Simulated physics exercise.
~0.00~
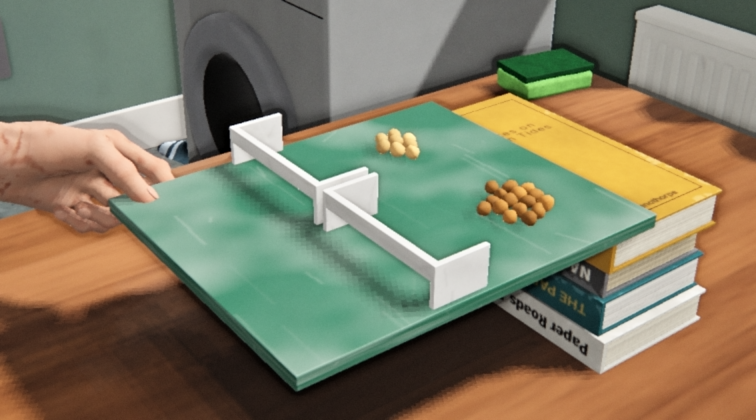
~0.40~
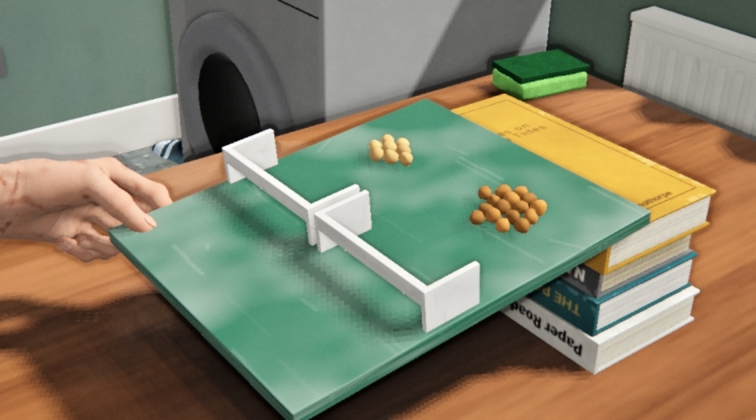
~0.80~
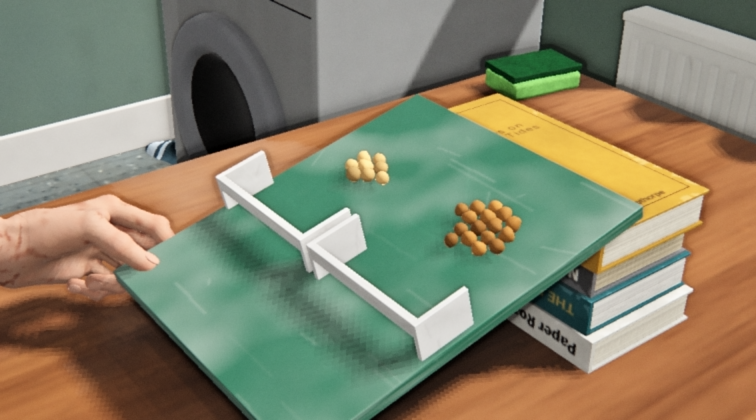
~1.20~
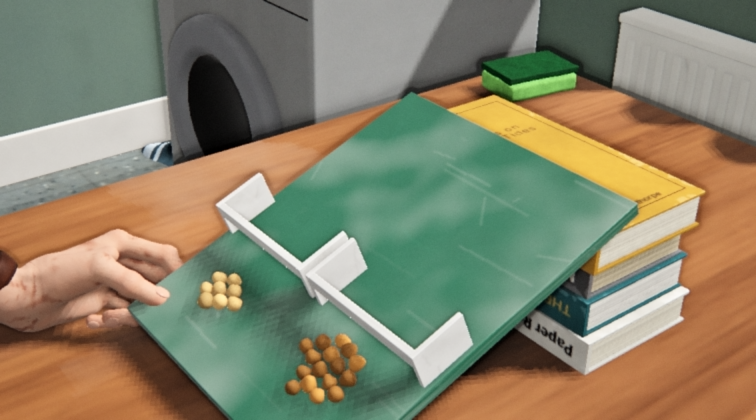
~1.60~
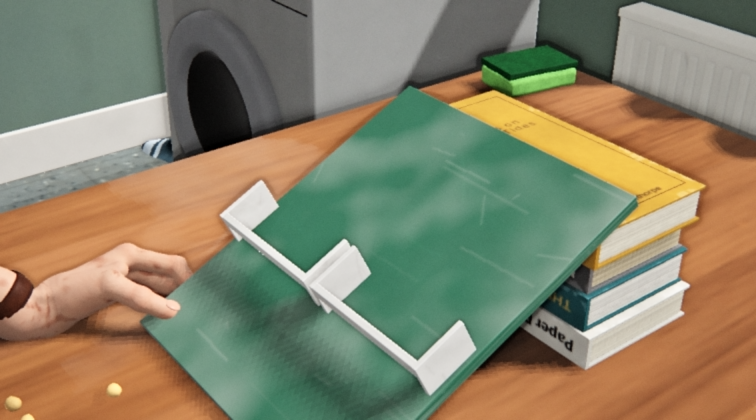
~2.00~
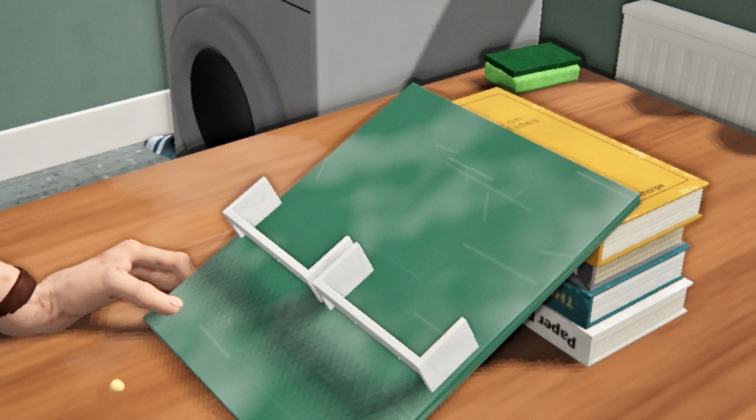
On a wooden table, a hand lowered one end of a green board propped on a stack of books until two clusters of small round balls slid down beneath the white gates and off the board, leaving it steeply tilted and empty.
